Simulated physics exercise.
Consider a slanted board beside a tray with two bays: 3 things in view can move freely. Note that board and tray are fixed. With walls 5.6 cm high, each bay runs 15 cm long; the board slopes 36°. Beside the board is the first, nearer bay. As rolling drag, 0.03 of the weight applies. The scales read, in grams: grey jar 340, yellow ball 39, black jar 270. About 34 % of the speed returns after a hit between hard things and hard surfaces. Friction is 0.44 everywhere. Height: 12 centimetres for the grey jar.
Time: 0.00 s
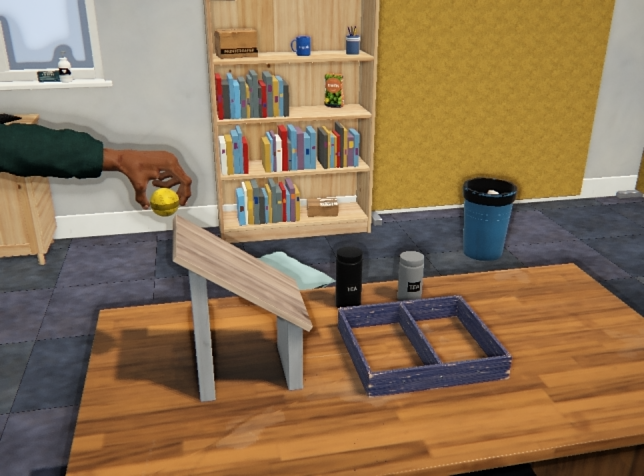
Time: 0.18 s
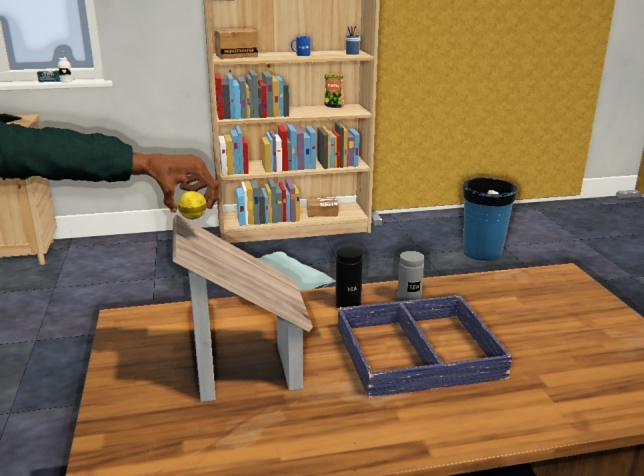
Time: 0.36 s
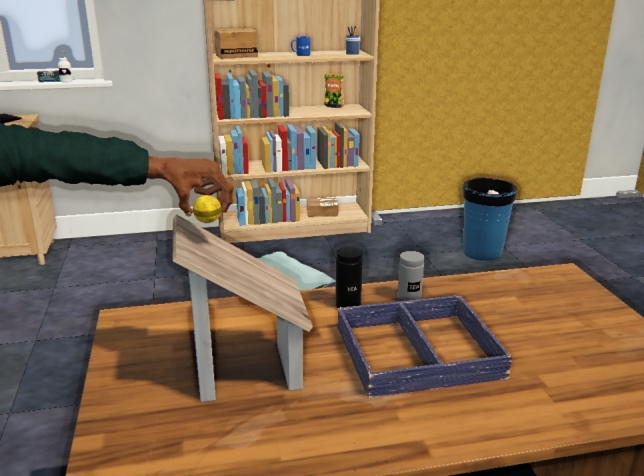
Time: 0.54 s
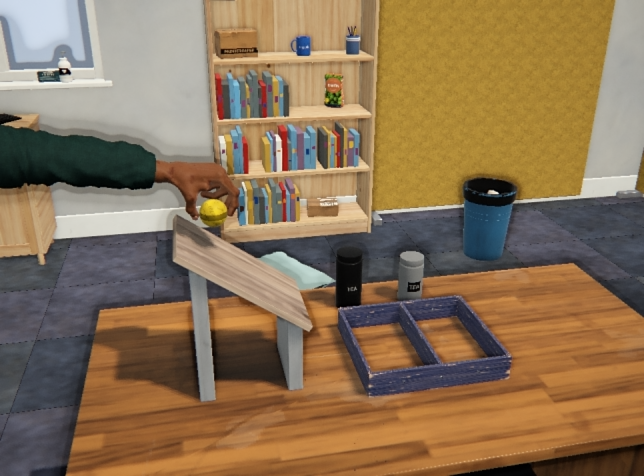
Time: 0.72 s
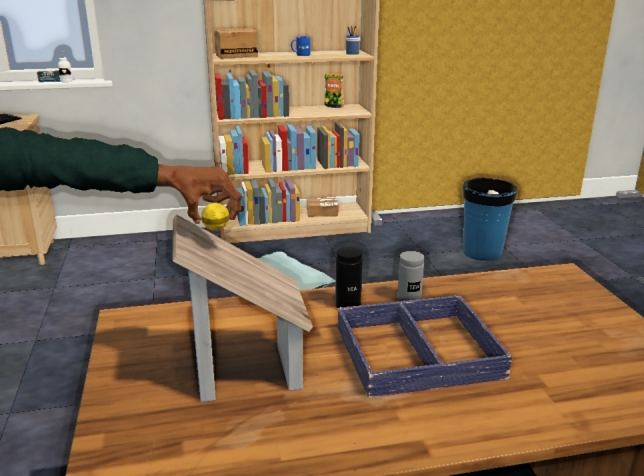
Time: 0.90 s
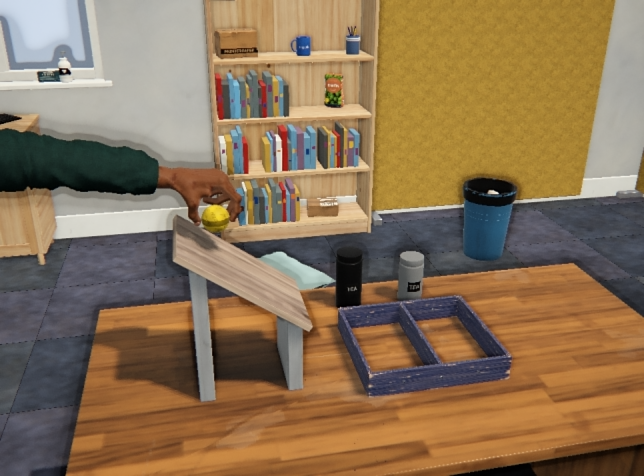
Hand carrying a yellow ball rightward to just above a slanted board's high end, then holding it beside a two-bay tray.
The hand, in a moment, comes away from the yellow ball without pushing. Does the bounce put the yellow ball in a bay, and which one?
Oh, that one lands in the far-off well.
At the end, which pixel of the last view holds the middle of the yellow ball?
It comes to a stop close to (464, 337).
After 1.20 s, yellow ball near (247, 256).
After 1.40 s, yellow ball near (340, 314).
After 1.60 s, yellow ball near (420, 314).
After 1.80 s, it is in the farther bay; yellow ball near (446, 335).
In the end (2.6 s), it is in the farther bay; the bystanders under 4 cm from the start. At the end, from the last picture's camera, yellow ball near (464, 337).
